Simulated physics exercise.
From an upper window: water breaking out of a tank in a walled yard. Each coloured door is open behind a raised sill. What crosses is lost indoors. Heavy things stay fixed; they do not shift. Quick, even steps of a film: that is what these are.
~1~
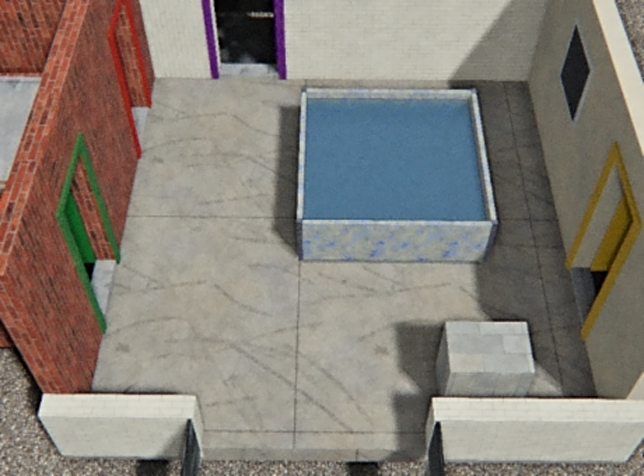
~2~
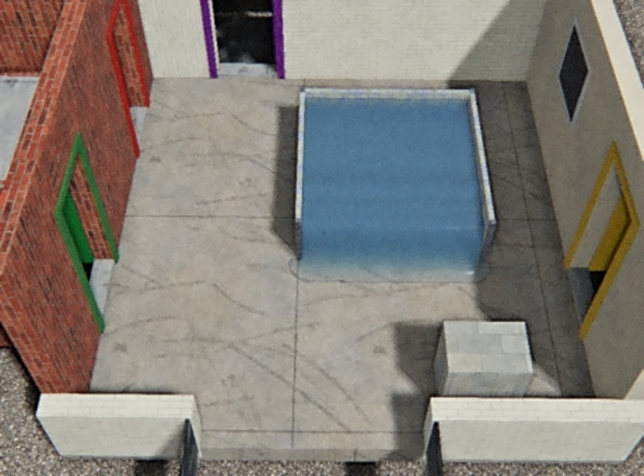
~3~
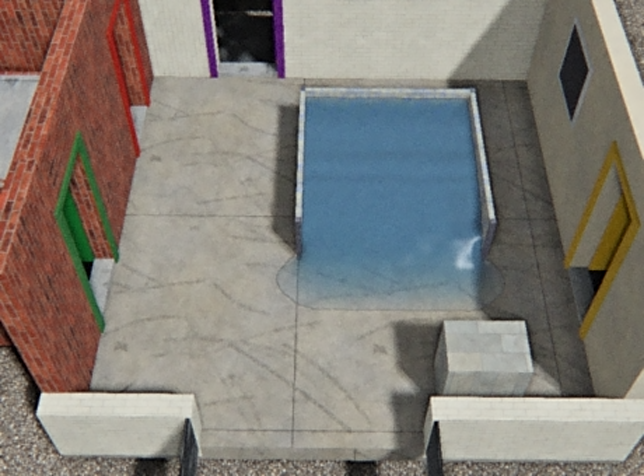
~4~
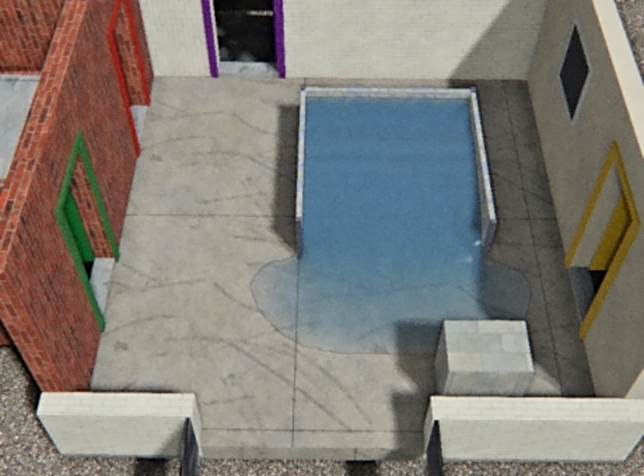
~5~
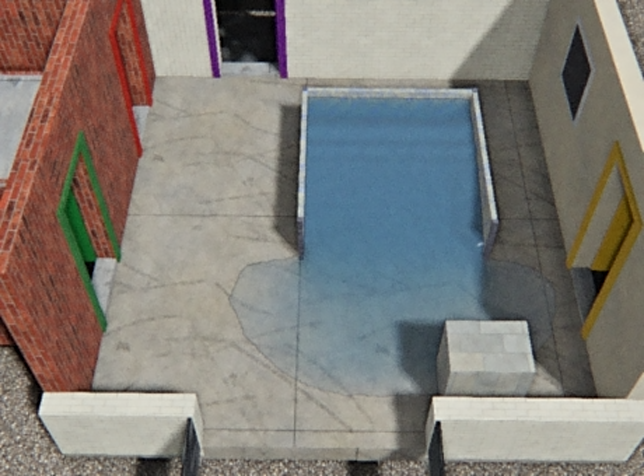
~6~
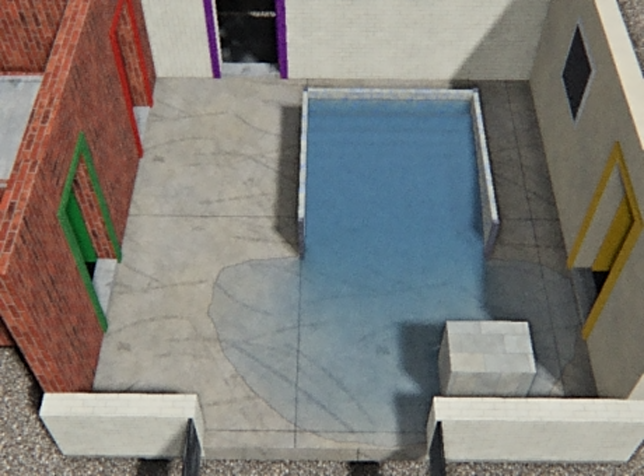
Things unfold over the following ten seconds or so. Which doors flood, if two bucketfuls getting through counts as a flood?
The purple door does not flood; the yellow door floods; the green door does not flood; the red door does not flood.
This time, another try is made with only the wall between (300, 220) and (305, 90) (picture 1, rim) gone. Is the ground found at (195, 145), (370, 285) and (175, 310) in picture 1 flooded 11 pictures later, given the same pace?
Point by point: Swamped, untouched and swamped.
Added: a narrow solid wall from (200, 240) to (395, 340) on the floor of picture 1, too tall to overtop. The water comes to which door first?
I say the yellow door.
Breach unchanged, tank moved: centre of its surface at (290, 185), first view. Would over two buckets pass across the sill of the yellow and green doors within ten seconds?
My reading: The yellow door stays under; the green door takes less.
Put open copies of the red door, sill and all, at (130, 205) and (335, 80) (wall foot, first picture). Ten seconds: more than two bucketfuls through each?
Comes up short; comes up short.
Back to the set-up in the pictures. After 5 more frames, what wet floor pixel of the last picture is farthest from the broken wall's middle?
Point: (153, 425) in the last picture's pixels.
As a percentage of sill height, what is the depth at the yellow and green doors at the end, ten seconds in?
Respectively about 80 and 40 per cent.
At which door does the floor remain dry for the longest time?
It's the purple one.
A moment on, water covers 35 % of the floor; the purple door not reached, the yellow door wet at the sill, nothing in, the green door not reached, the red door not reached.
Next, water covers 40 % of the floor; the purple door not reached, the yellow door under two buckets in, the green door not reached, the red door not reached.
Then, water covers 50 % of the floor; the purple door not reached, the yellow door far over two buckets in, the green door wet at the sill, nothing in, the red door not reached.
Later, water covers 80 % of the floor; the purple door not reached, the yellow door far over two buckets in, the green door wet at the sill, nothing in, the red door wet at the sill, nothing in.
In the end, water covers 95 % of the floor; the purple door wet at the sill, nothing in, the yellow door far over two buckets in, the green door wet at the sill, nothing in, the red door wet at the sill, nothing in.
